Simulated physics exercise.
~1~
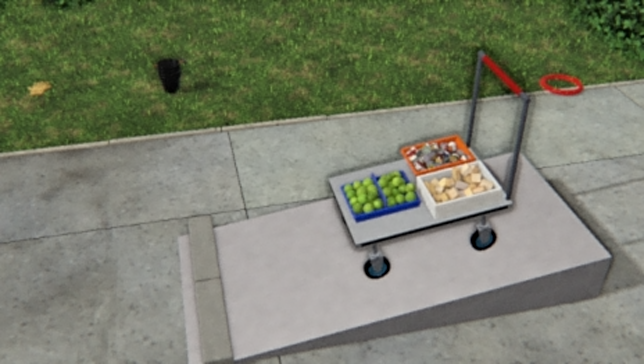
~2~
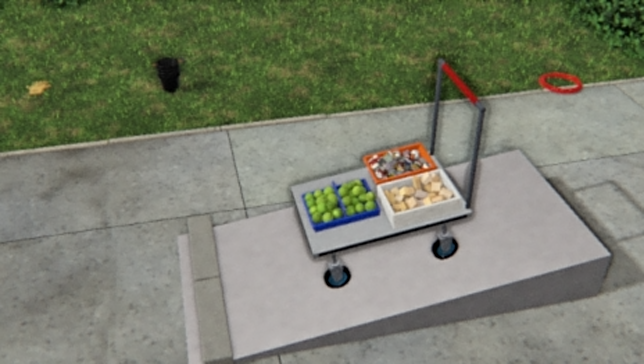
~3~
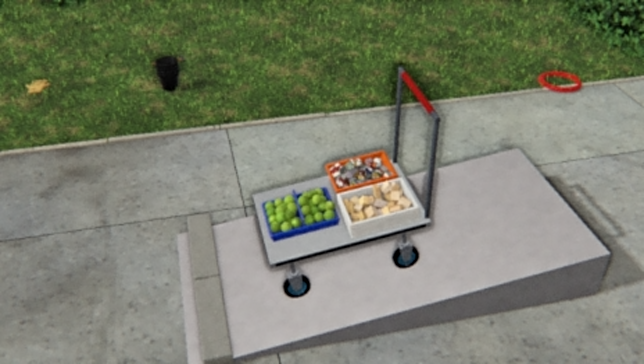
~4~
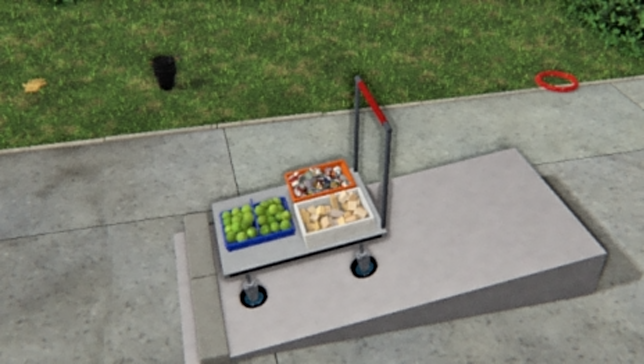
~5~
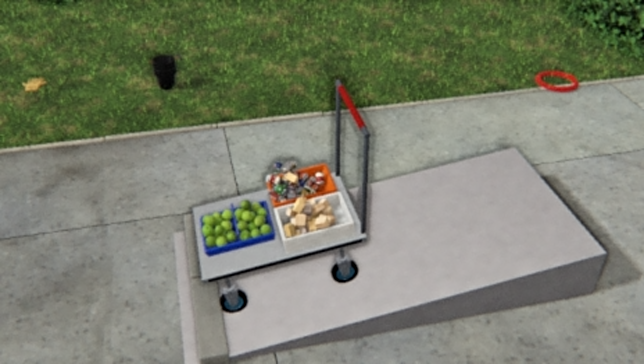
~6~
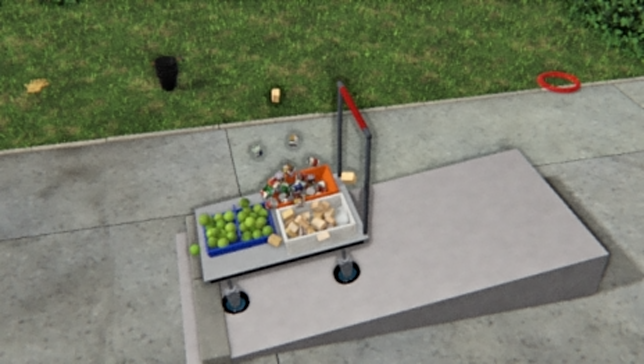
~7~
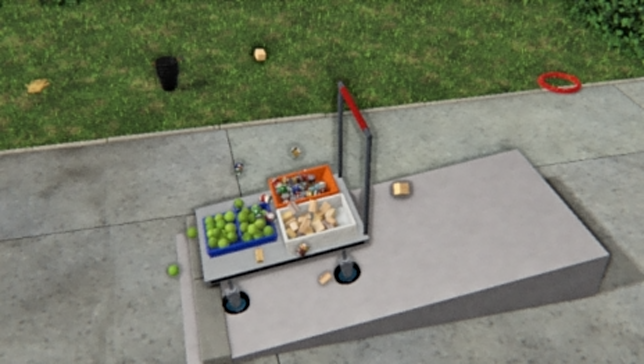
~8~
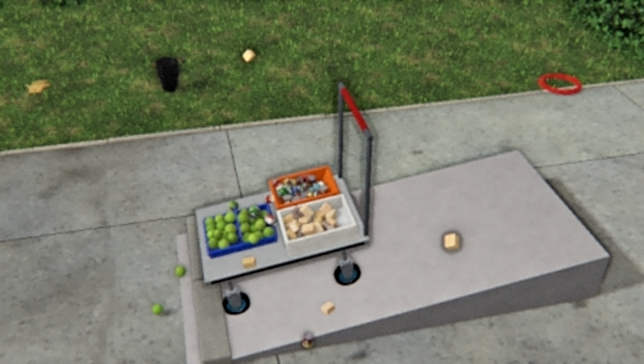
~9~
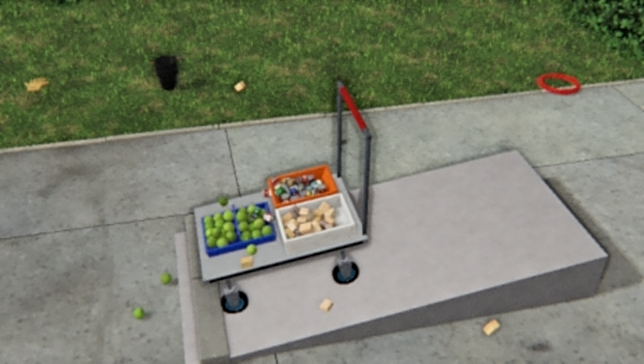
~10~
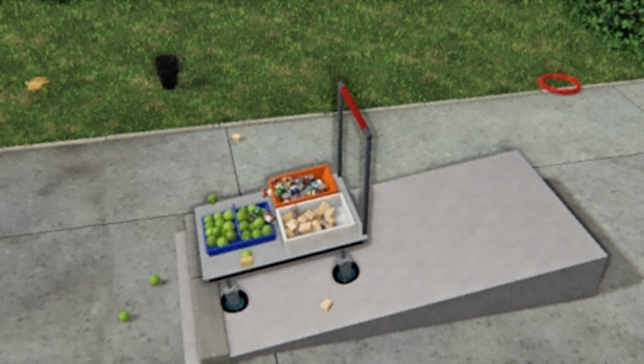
On a pavement beside grass, a trolley carrying green apples, wooden blocks and small tins in three totes rolled left down a ramp and stopped abruptly at a low beam; some goods flew out, and a few apples rolled away while the trolley stayed upright.
